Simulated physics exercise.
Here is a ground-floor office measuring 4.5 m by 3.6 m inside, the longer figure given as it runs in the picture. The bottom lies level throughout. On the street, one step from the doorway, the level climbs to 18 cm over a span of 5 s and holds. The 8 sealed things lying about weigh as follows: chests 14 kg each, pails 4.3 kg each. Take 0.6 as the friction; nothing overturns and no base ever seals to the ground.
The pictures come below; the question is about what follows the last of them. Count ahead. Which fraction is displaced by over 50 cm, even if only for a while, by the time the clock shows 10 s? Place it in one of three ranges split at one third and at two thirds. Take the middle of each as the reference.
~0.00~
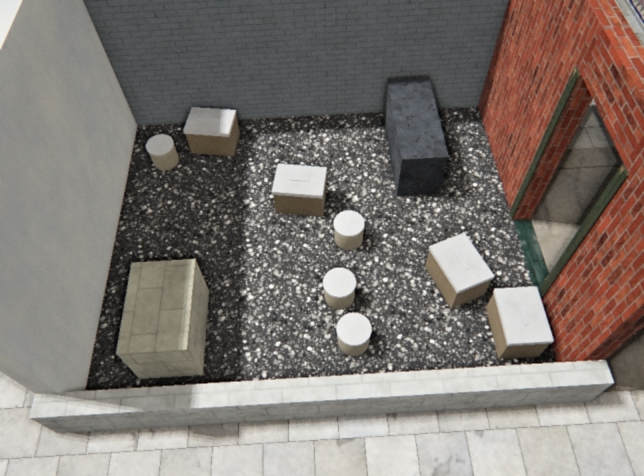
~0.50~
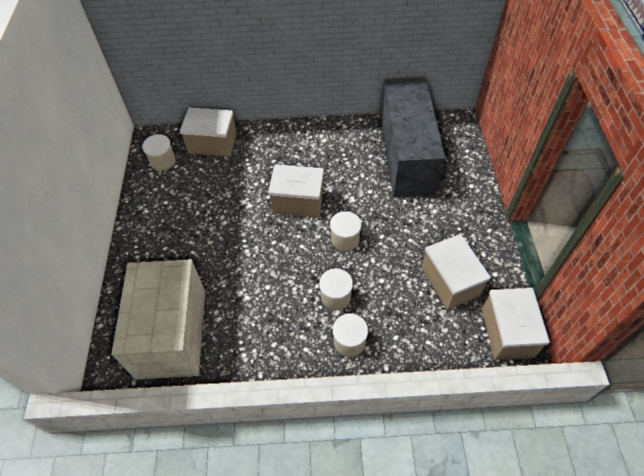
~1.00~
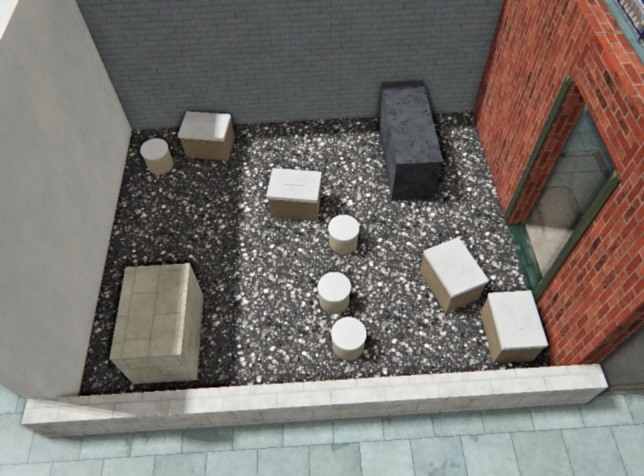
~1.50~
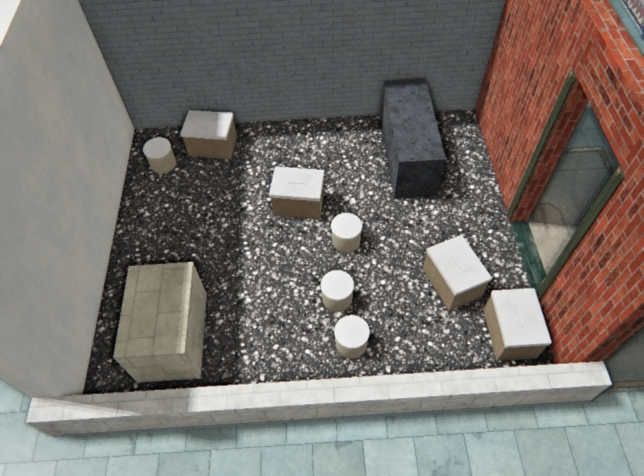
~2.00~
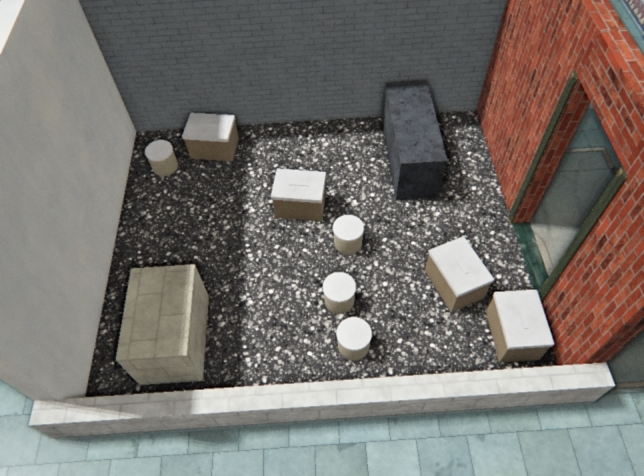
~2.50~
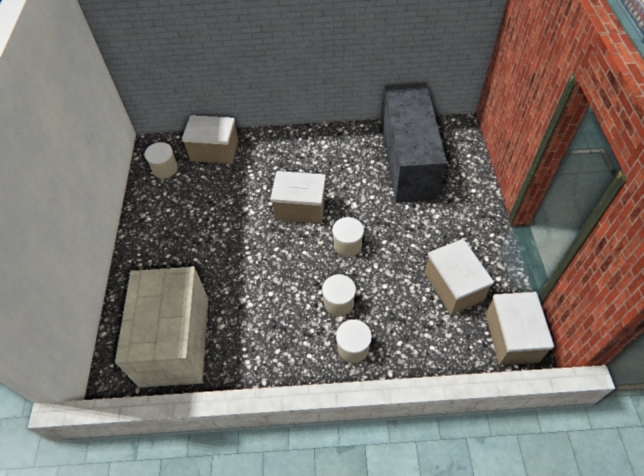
I bet the count comes out low.
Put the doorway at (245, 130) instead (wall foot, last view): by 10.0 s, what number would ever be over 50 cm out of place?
Then 2 of them would.
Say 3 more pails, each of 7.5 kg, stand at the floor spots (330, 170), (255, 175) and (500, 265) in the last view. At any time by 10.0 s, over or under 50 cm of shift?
Inside the limit, then inside the limit, then above the limit.
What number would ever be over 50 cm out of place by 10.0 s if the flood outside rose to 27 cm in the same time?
5.
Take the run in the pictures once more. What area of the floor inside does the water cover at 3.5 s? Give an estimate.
The covered patch comes to about 1.0 m2.
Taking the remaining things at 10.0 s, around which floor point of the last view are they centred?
Roughly at (301, 260).
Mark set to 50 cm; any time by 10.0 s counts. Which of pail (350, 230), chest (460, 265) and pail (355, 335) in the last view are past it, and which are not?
In turn: Above the mark, above the mark, below the mark.
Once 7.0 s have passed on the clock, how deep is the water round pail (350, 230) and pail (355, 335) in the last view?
Depth approx. 4 cm / 3 cm.
After 3.5 s 0 of 8 are over 50 cm from their spots; 0 afloat.
After 4.5 s 0 of 8 are over 50 cm from their spots; 0 afloat.
After 7.0 s 2 of 8 are over 50 cm from their spots; 0 afloat.
After 10.0 s 2 of 8 are over 50 cm from their spots, and 2 have been at some point; 1 afloat.
